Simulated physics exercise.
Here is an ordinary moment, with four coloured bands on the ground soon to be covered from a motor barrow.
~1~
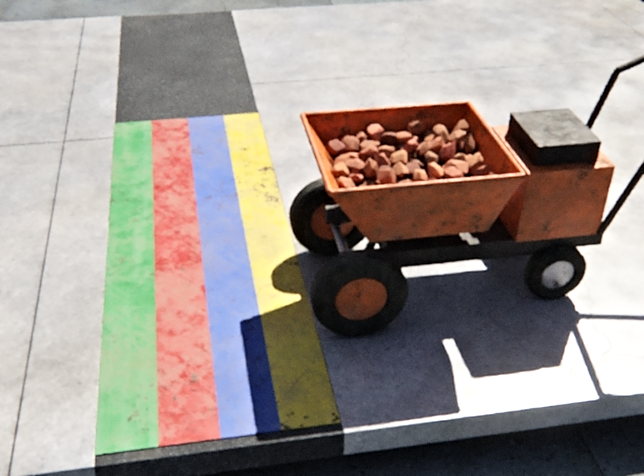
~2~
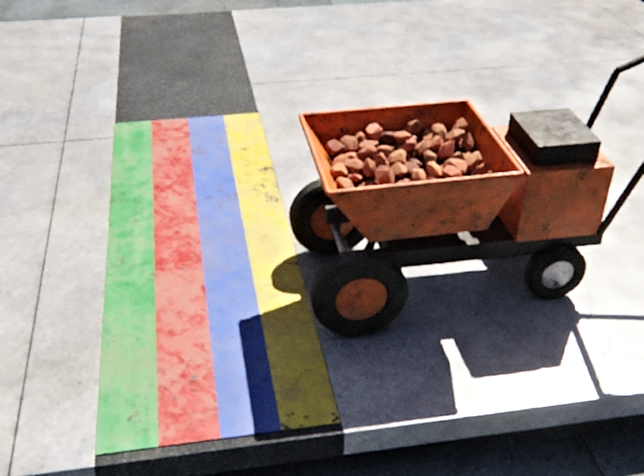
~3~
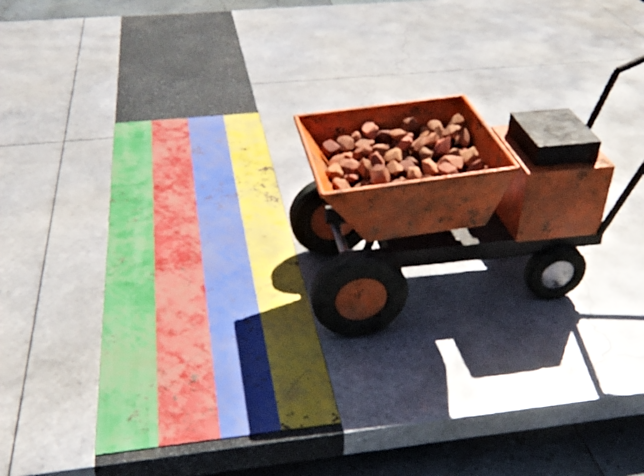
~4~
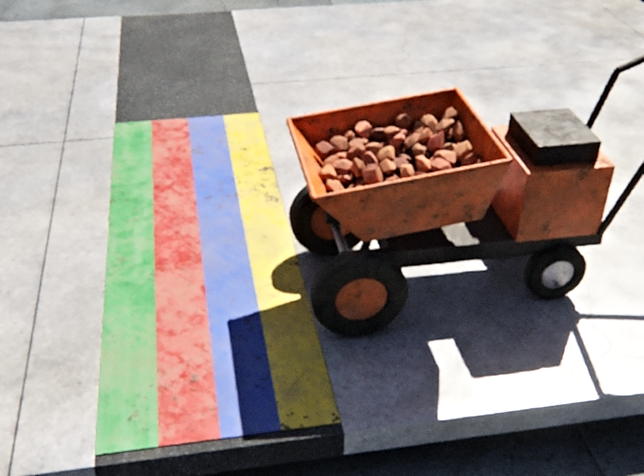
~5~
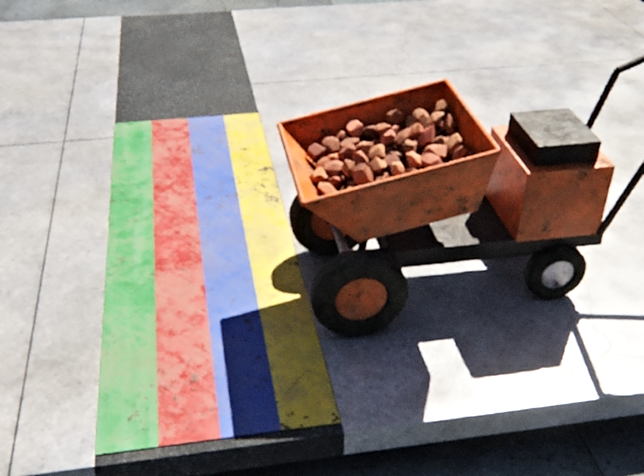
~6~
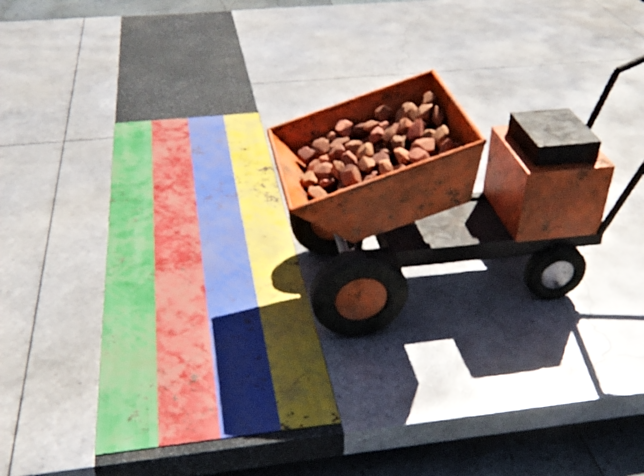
At the start, an orange motor barrow filled with lumps of rubble stands with its skip level, beside yellow, blue, red and green bands on the ground. The skip tilts slowly to the left, its right side rising clearly while the rubble stays inside and its shadow shifts across the bands.
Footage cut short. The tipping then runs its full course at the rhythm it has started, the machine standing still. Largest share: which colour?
Colour: Red.
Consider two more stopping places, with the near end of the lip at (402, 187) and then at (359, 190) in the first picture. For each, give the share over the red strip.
20 and 30 in a hundred, in that order.
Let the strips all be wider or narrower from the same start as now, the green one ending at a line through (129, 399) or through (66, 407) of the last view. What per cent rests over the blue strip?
Shares in turn: 10 %; 30 %.
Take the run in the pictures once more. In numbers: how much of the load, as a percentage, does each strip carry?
I'd say the yellow strip has near 0, the blue strip near 20, the red strip near 40 and the green strip near 20 per cent.
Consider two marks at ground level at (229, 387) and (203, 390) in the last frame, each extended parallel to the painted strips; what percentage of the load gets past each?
First 80 in a hundred, second 70 in a hundred.
Just after the last frame, skip tipped steeply; every one in the skip.
A moment on, skip tipped right over; the larger part in the skip; just a few over the blue strip; about a tenth over the red strip; just a few falling.
Further on, skip tipped right over; roughly a quarter in the skip; about a tenth over the blue strip; roughly a third over the red strip; roughly a quarter over the green strip; about a tenth off the paint.
When it is over, skip tipped right over; just a few in the skip; just a few over the yellow strip; roughly a quarter over the blue strip; roughly a third over the red strip; roughly a quarter over the green strip; about a tenth off the paint.
